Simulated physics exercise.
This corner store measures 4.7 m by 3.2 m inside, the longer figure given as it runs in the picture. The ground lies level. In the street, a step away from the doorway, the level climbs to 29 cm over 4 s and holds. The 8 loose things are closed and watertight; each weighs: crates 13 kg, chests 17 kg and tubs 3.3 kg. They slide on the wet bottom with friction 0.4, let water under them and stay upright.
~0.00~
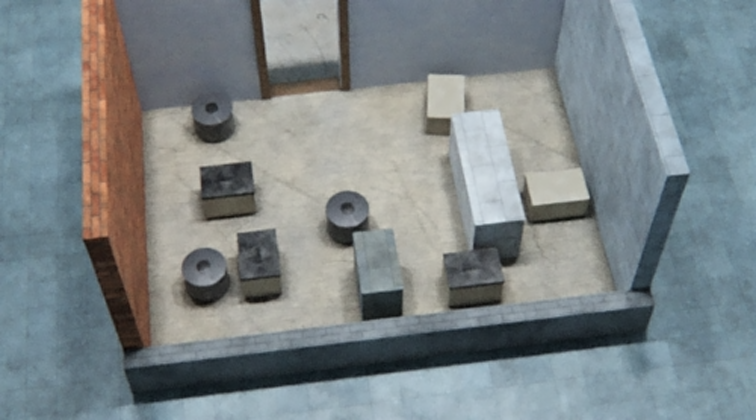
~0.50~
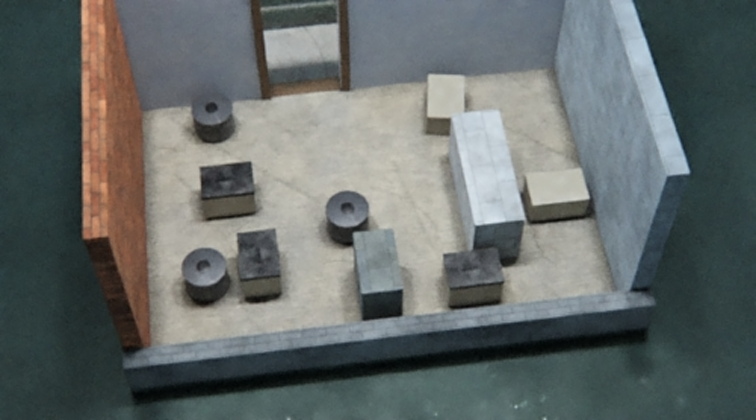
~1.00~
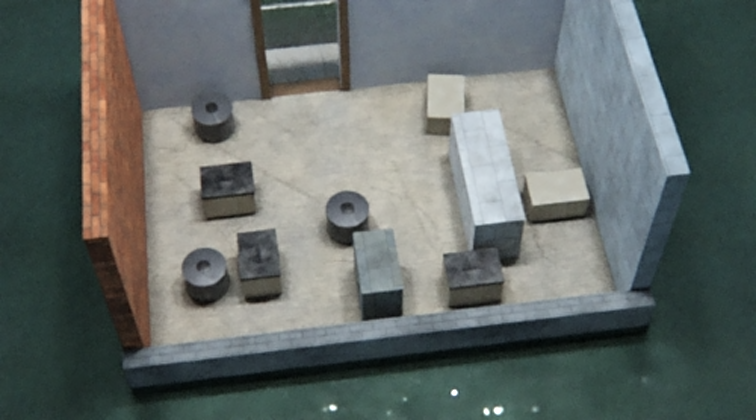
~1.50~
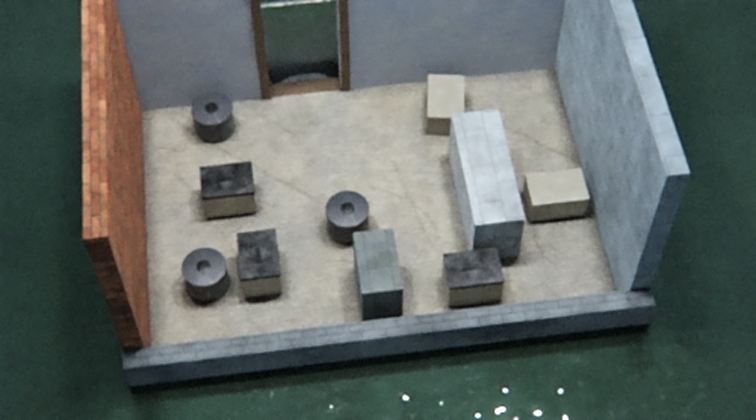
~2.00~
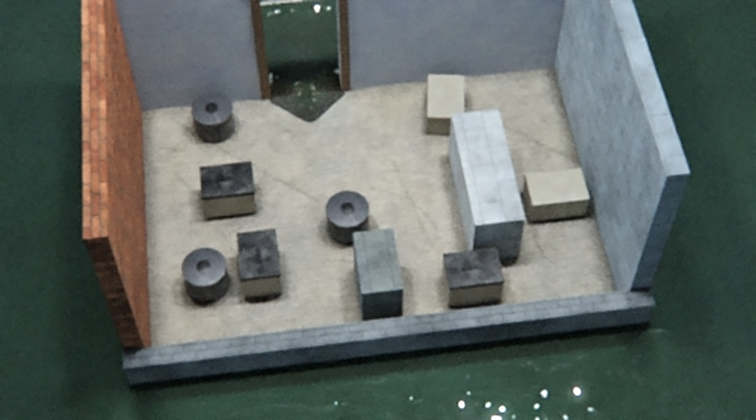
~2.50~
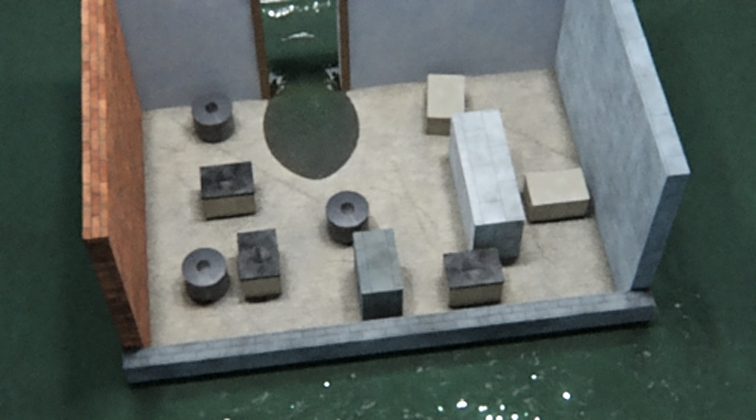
In a roofless corner store with a brick wall on the left, boxes and dark round tubs stand on a pale floor. Dark green water covers the ground outside and glints near the front wall, then enters through the back doorway and spreads into a rounded pool, while the objects stay still.
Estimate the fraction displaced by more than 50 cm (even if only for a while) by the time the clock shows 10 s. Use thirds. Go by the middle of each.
It is two thirds or more.
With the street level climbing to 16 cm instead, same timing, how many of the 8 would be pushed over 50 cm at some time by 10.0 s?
In that case 1 of them.
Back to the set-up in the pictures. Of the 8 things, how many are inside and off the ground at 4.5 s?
1 of them.
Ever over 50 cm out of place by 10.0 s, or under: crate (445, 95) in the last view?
Answer: Less.
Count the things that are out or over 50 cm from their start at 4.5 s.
0 of them.
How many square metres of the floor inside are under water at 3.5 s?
Some 4.5 m2.
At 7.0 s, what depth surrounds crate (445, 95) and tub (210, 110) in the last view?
About 2 and 3 cm.
After 3.5 s 0 of 8 are over 50 cm from their spots; 0 afloat.
After 4.5 s 0 of 8 are over 50 cm from their spots; 1 afloat.
After 7.0 s 5 of 8 are over 50 cm from their spots; 5 afloat.
After 10.0 s 5 of 8 are over 50 cm from their spots, and 6 have been at some point; 6 afloat.
